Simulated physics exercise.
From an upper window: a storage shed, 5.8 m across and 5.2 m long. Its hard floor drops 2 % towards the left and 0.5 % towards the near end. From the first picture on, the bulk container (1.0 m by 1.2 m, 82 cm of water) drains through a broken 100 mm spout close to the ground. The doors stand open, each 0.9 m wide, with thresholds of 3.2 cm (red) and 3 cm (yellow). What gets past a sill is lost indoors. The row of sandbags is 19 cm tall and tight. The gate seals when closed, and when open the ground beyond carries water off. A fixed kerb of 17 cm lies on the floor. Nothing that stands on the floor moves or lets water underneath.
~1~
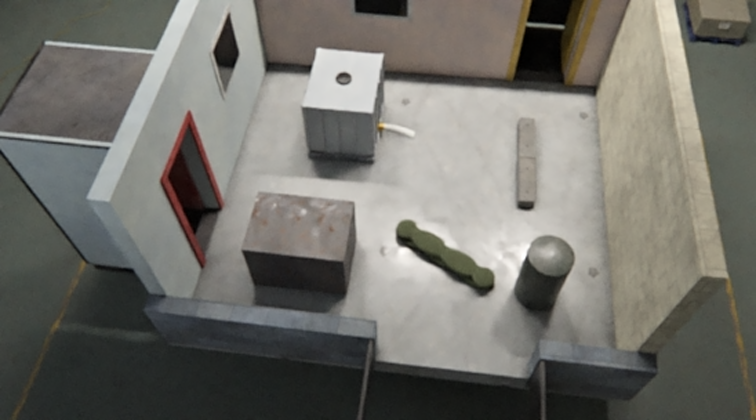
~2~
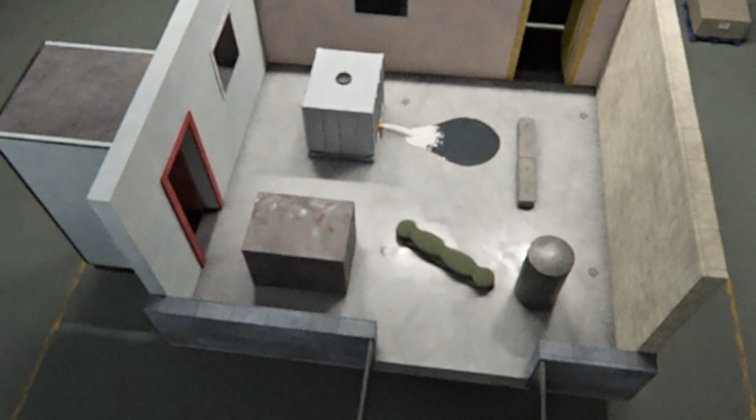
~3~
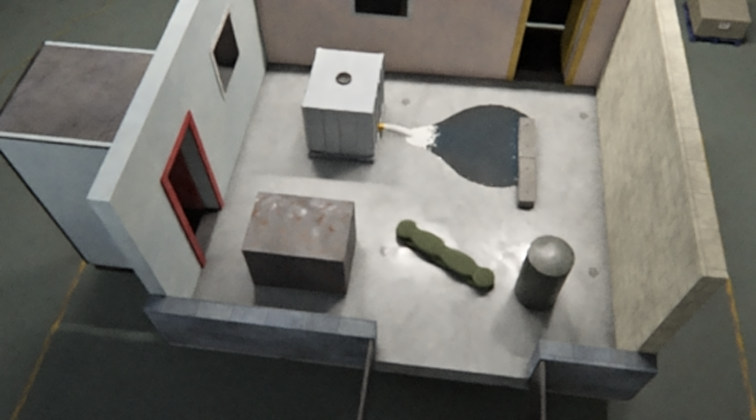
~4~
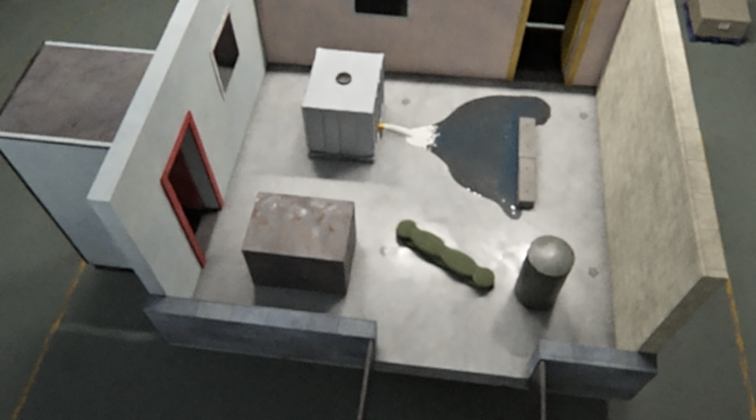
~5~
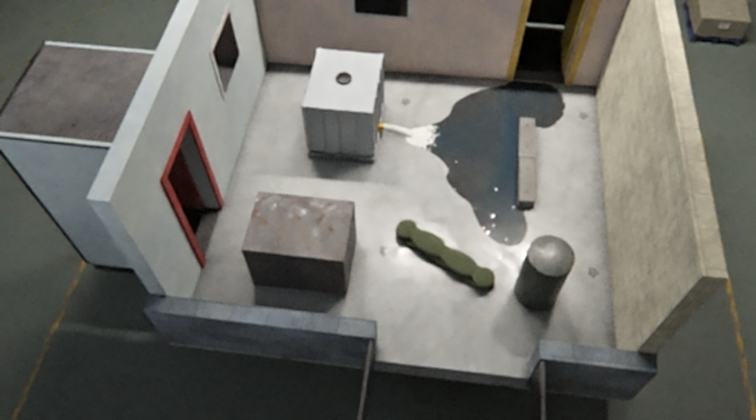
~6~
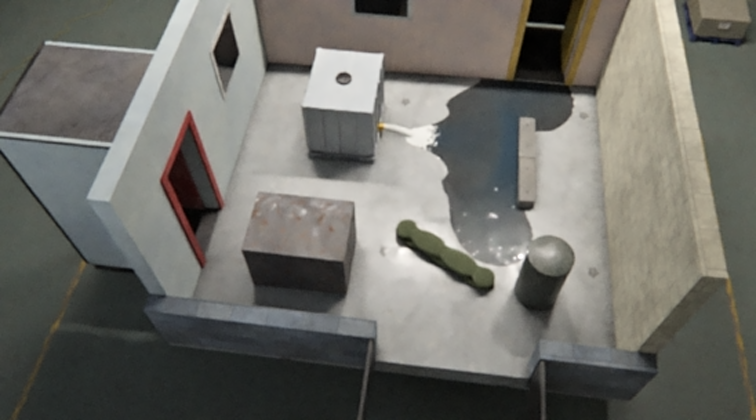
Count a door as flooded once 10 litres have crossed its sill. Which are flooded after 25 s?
The water let in: At the red door it keeps below the limit; at the yellow door it stays under the limit.
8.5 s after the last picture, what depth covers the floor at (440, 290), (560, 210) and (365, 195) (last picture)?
Roughly 0.2, 0.6 and 1.0 cm, in turn.
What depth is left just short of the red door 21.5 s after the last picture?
About 4.5 cm.
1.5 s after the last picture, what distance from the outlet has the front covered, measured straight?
Some 3.8 m out.
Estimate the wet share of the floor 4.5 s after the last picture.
Near 40 per cent is wet.
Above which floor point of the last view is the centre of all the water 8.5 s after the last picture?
Around (448, 159).
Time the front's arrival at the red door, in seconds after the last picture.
Arrival: Red 9.0 s.
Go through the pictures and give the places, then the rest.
In the first frame, the jet has just started at (395, 129); the ground is still dry.
The second frame shows the jet leaves at (395, 129); the sheet reaches (495, 152), 2.0 m away, and wets 1.0 m2.
The third frame shows from the spout at (395, 129) the water has spread over 2.0 m2; its tip is at (525, 116), and it is 1.2 cm deep on average.
The fourth frame shows from the spout at (395, 129) the water has spread over 2.7 m2; its tip is at (546, 104), and it is 1.2 cm deep on average.
The fifth frame shows the jet leaves at (395, 129); the sheet reaches (560, 98), 3.2 m away, and wets 3.6 m2.
The sixth frame shows from the spout at (395, 129) the water has spread over 4.6 m2; its tip is at (567, 86), and it is 1.2 cm deep on average.
Then, 1.5 s after the last picture water covers 20 % of the floor and is deepest (5 cm) near (517, 148); red door not reached, yellow door 2.5 cm at the sill, 0 L in.
Then, 4.5 s after the last picture water covers 40 % of the floor and is deepest (5 cm) near (506, 147); red door not reached, yellow door 2.5 cm at the sill, 0 L in.
Then, 8.5 s after the last picture water covers 60 % of the floor and is deepest (4 cm) near (418, 140); red door not reached, yellow door 2.3 cm at the sill, 0 L in.
Then, 12.5 s after the last picture water covers 70 % of the floor and is deepest (4 cm) near (466, 258); red door 2.4 cm at the sill, 0 L in, yellow door 2 cm at the sill, 0 L in.
Then, 21.5 s after the last picture water covers 75 % of the floor and is deepest (6 cm) near (186, 321); red door 4.3 cm at the sill, 1 L in, yellow door 0.98 cm at the sill, 0 L in.
